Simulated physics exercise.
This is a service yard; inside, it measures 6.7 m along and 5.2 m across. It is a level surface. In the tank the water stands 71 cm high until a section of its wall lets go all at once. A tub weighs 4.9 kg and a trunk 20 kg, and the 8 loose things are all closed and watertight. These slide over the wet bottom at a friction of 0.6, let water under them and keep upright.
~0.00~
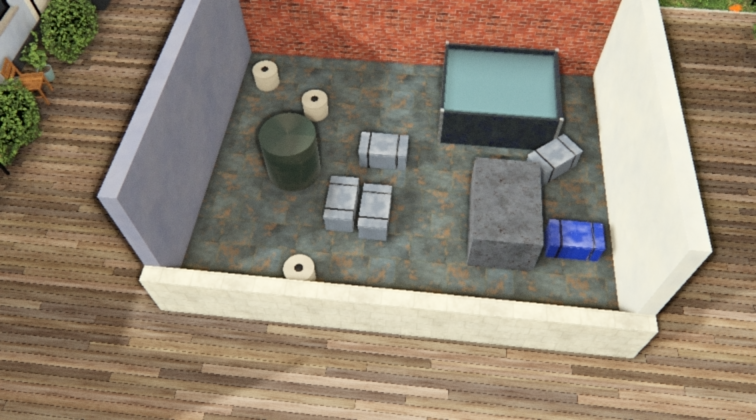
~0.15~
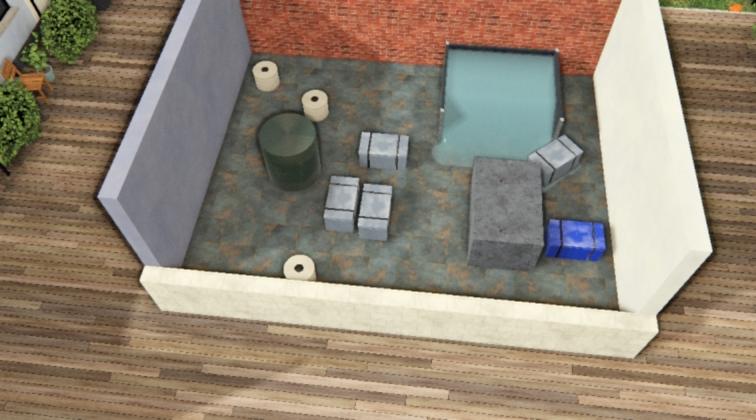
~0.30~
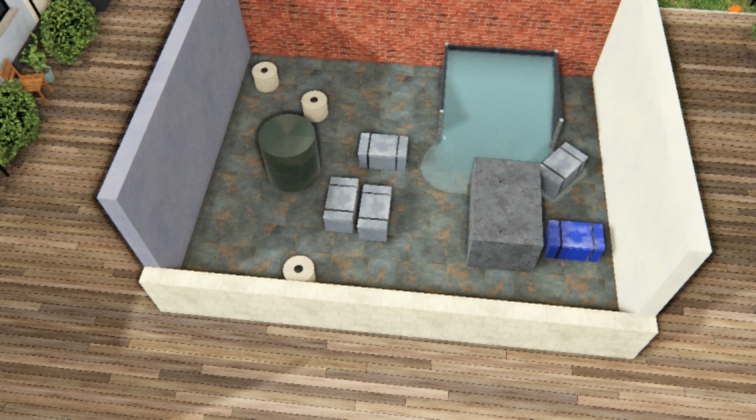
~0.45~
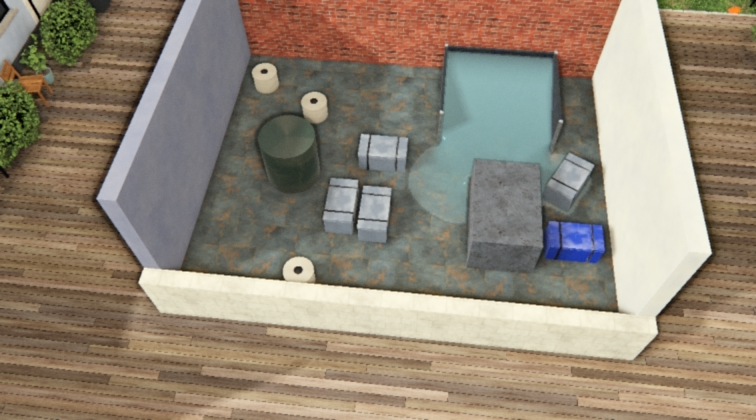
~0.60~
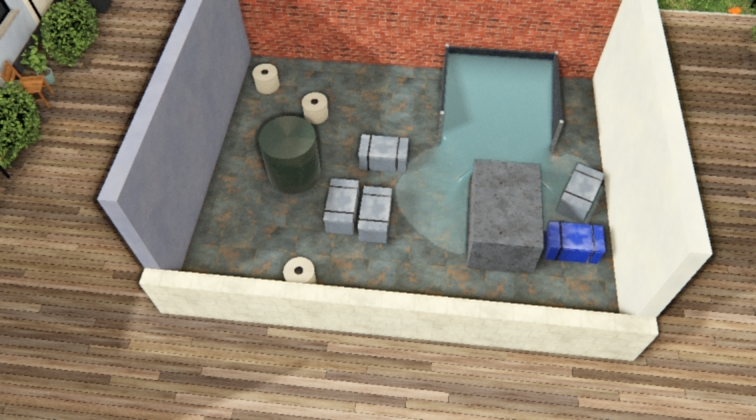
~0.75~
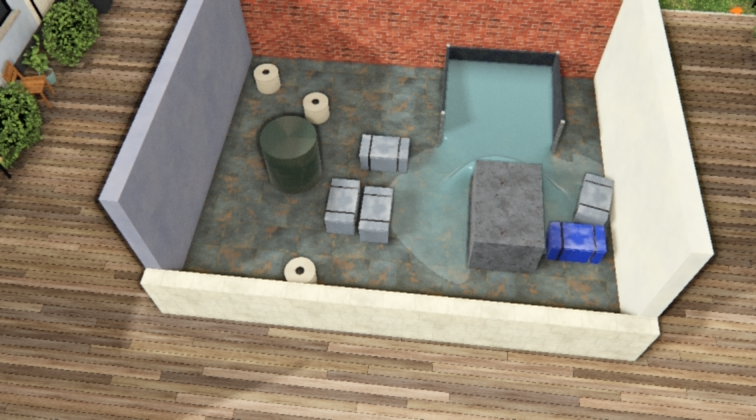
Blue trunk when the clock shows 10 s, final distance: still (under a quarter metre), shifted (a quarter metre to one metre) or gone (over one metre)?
Gone.
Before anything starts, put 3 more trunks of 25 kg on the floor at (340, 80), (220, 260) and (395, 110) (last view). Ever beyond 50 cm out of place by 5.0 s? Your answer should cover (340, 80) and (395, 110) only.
Lab note - in order: Below threshold / below threshold.
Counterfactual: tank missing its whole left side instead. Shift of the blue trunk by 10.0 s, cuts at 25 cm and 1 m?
Note: Blue trunk shifted modestly.
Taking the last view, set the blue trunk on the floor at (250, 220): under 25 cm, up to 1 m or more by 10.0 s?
Put there, it wanders off a long way.
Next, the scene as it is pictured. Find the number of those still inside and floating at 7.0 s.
8.
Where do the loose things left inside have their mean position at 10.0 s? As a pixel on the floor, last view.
That lands at roughly (331, 131).
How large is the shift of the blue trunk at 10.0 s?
Some 400 cm, give or take.
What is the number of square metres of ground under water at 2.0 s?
That flooded area is roughly 19 m2.
After 2.0 s the blue trunk is near (568, 299), 1.1 m from its start, afloat; 3 afloat.
After 4.5 s the blue trunk is near (423, 227), 2.4 m from its start, afloat; 4 afloat.
After 7.0 s the blue trunk is near (353, 194), 3.5 m from its start, afloat; 8 afloat.
After 10.0 s the blue trunk is near (357, 146), 3.8 m from its start, afloat; 8 afloat.
